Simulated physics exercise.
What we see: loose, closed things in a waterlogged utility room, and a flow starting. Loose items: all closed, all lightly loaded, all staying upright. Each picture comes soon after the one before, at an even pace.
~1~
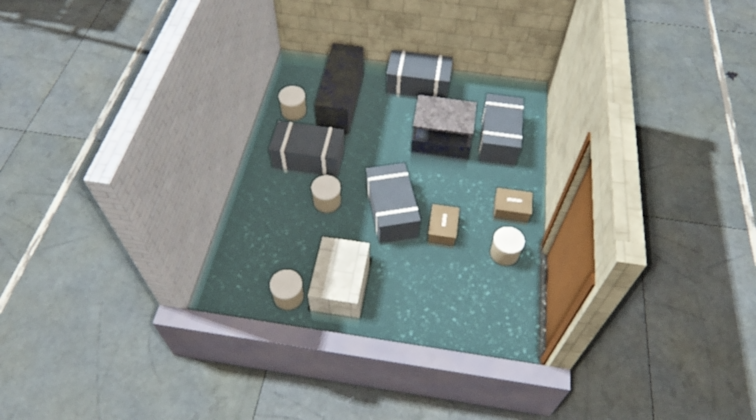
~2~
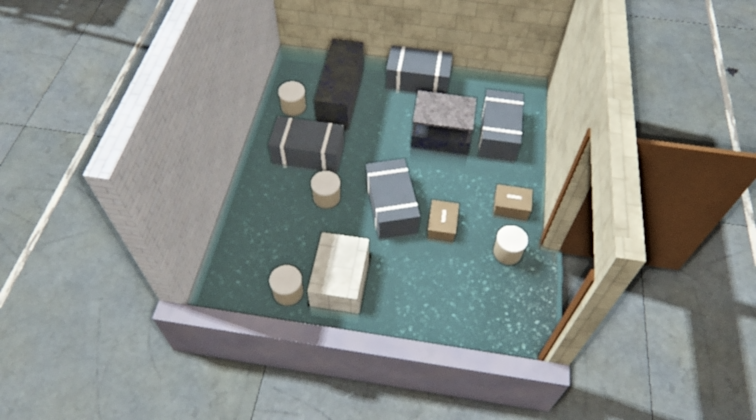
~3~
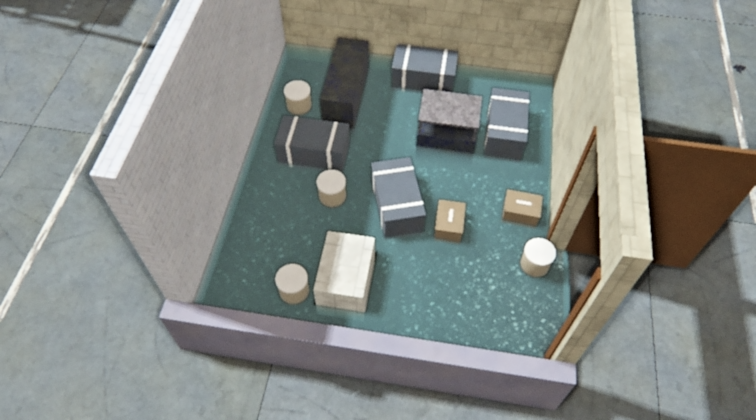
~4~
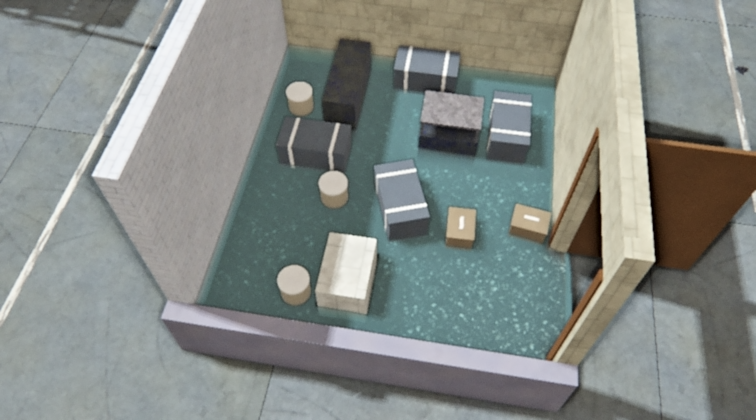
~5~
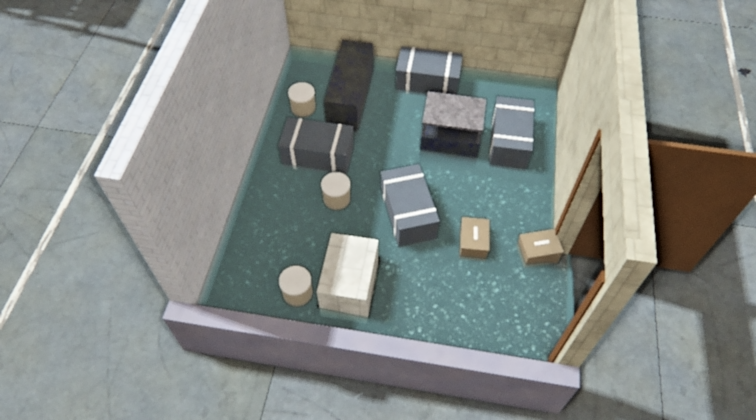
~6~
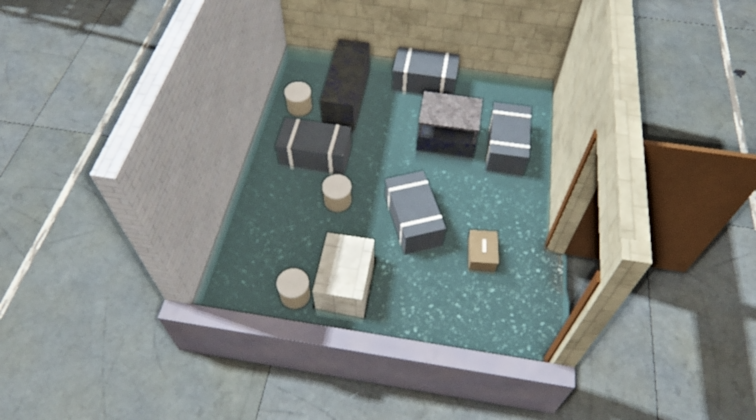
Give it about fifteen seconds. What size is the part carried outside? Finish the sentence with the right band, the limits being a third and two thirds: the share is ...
The share is two thirds or more.
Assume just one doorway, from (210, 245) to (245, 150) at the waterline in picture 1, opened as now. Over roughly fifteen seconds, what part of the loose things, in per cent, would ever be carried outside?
I reckon close to 60 per cent.
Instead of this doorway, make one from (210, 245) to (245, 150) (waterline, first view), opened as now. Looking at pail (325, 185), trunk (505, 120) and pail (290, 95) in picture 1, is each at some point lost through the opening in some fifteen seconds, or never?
Result, in listed order: Exited / retained / exited.
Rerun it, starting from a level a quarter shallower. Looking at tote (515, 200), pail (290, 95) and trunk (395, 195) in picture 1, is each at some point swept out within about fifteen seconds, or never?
Sequence: Removed / not removed / removed.
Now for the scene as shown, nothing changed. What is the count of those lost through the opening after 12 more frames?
The number comes out at 5.
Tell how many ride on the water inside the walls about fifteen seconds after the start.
Total: 3.
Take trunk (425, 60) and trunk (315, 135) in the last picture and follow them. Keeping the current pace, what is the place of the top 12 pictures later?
Near (447, 81) and (384, 175).
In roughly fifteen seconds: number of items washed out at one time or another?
I make it 7.
A moment on, 2 of 10 are out; 8 afloat.
Next, 5 of 10 are out; 5 afloat.
Later, 6 of 10 are out; 4 afloat.
In the end, 7 of 10 are out; 3 afloat.
